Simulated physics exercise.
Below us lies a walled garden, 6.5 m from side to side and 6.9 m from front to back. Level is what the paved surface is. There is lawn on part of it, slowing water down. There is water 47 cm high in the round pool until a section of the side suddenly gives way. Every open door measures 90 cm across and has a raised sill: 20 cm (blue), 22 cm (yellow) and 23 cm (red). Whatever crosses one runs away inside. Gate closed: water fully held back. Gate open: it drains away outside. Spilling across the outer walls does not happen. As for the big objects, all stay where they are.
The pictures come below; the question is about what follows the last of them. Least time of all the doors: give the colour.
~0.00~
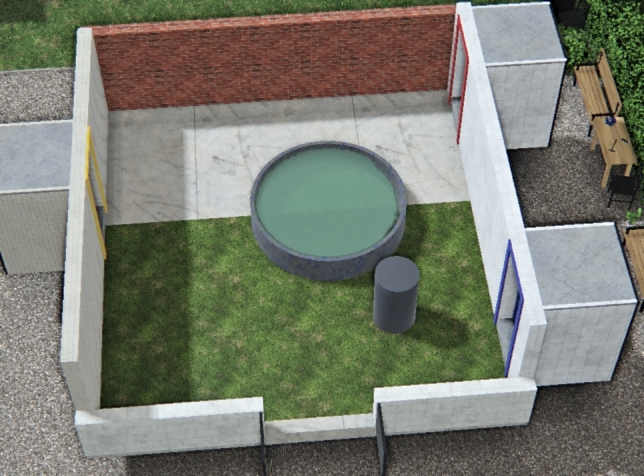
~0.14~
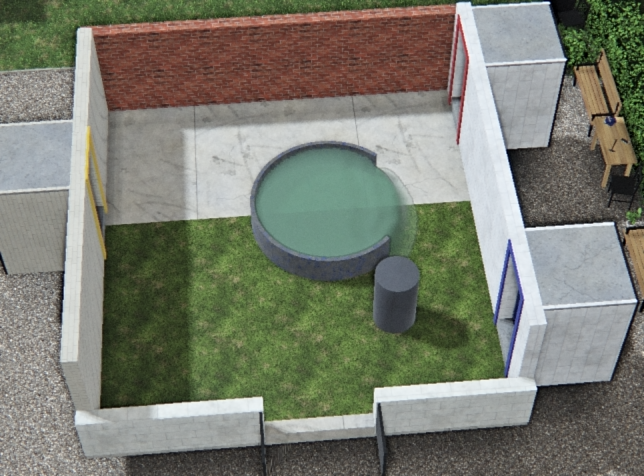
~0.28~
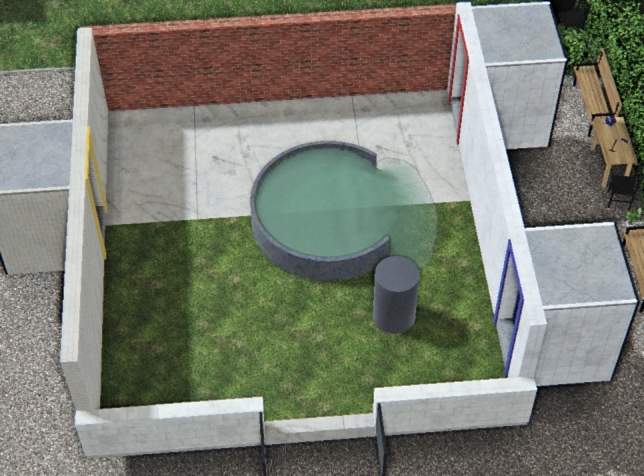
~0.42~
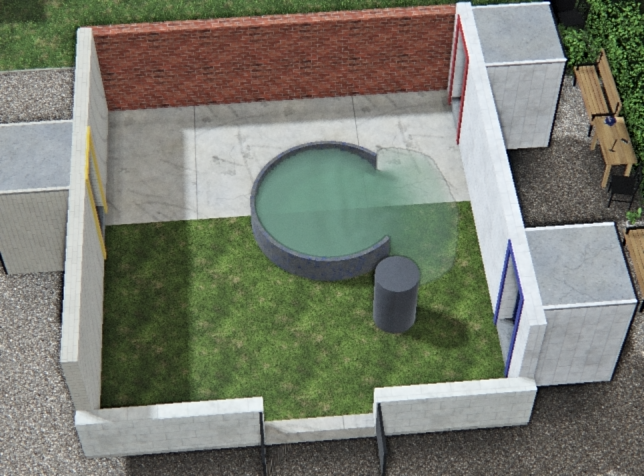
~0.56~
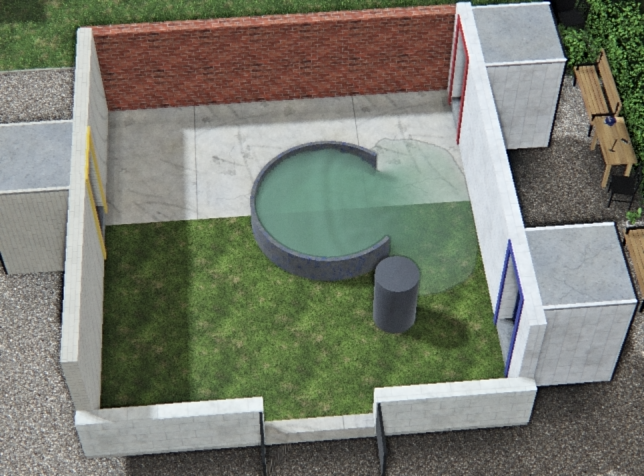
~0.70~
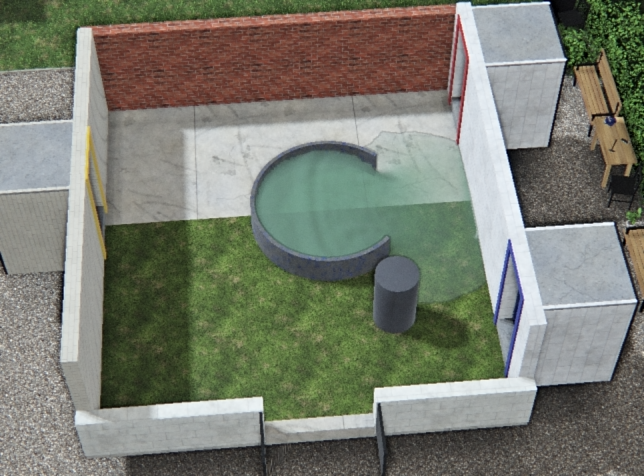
The red one.
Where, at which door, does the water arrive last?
It's the yellow one.
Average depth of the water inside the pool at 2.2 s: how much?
It averages close to 24 centimetres.
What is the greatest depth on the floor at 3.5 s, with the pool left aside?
Roughly 26 cm.
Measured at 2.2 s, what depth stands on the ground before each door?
Readings (cm): Blue = 8; yellow = 0; red = 15.
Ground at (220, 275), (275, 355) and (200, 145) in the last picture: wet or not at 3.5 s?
In turn: Still dry, still dry, dry.
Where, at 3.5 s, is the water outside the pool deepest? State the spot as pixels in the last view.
You'll find it around (442, 99).
After 1.4 s water covers 15 % of the floor and is deepest (36 cm) near (464, 208); blue door not reached, yellow door not reached, red door reached at 1.0 s.
After 2.2 s water covers 20 % of the floor and is deepest (32 cm) near (466, 216); blue door reached at 1.6 s, yellow door not reached, red door reached at 1.0 s.
After 3.5 s water covers 35 % of the floor and is deepest (26 cm) near (442, 99); blue door reached at 1.6 s, yellow door not reached, red door reached at 1.0 s.
After 6.0 s water covers 70 % of the floor and is deepest (13 cm) near (446, 119); blue door reached at 1.6 s, yellow door not reached, red door reached at 1.0 s.
After 10.0 s water covers 95 % of the floor and is deepest (8 cm) near (157, 110); blue door reached at 1.6 s, yellow door reached at 6.2 s, red door reached at 1.0 s.
